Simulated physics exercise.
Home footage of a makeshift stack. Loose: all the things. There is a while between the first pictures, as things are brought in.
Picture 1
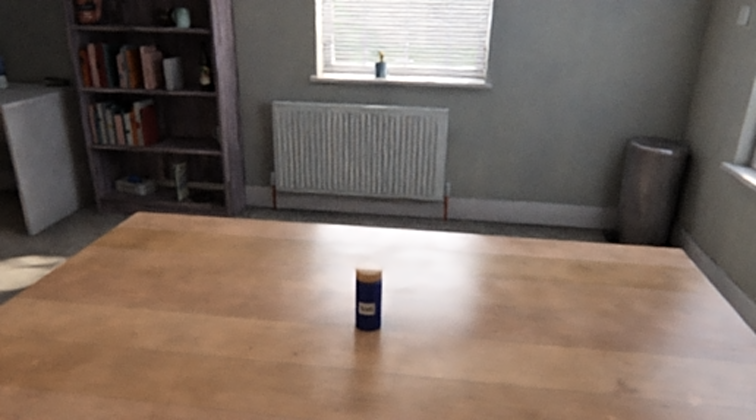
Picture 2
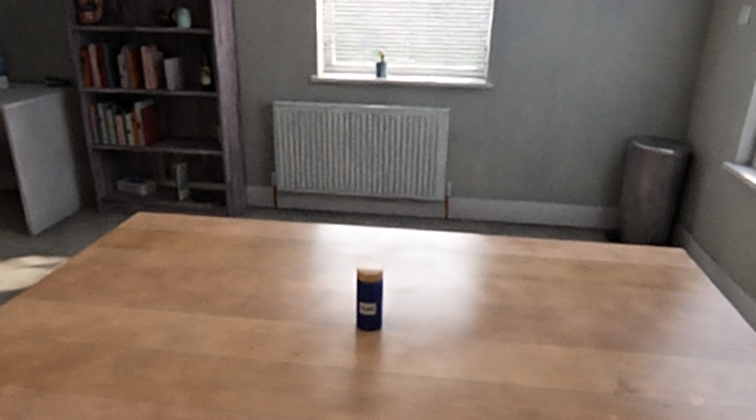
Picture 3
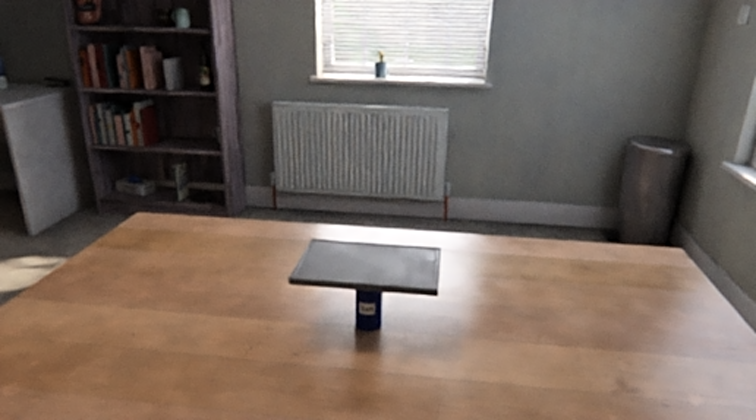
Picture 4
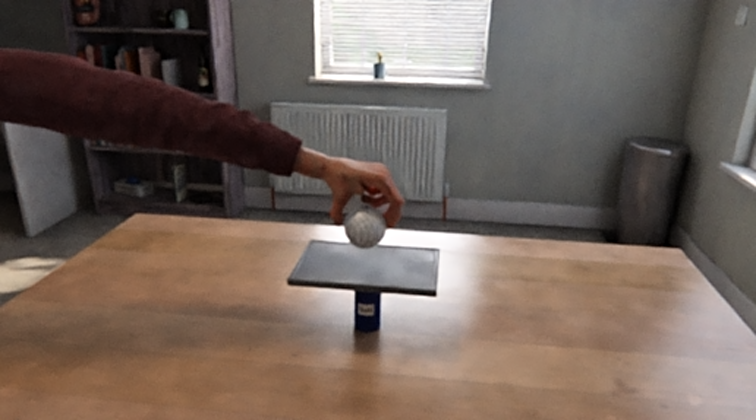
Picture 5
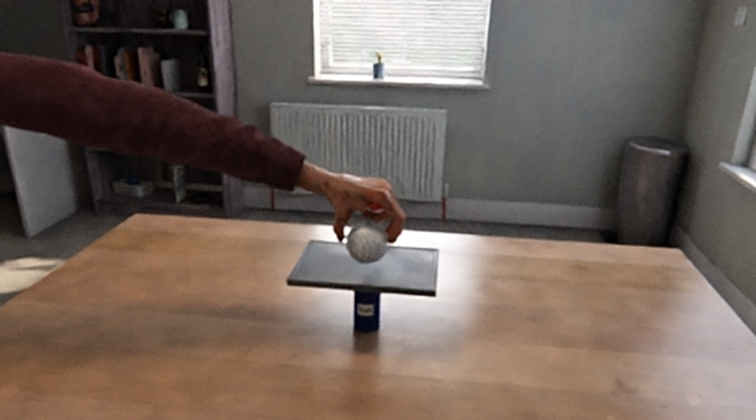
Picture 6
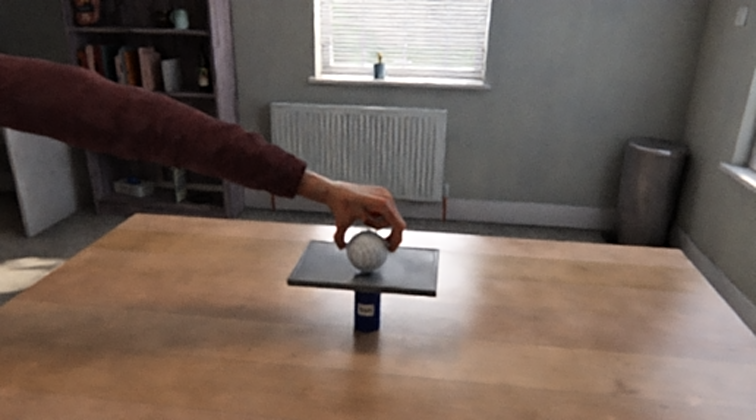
White ball lowered by a hand from the left onto a dark rectangular board resting on a blue shaker, fingers still holding it.
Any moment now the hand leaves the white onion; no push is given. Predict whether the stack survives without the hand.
It survives.
Then, 0.30 s on from there, no change.
Then, 0.70 s on from there, white onion resting near (367, 251).
In the end, all 3 unmoved. At the end, from the last picture's camera, white onion near (367, 251). The stack stays up.
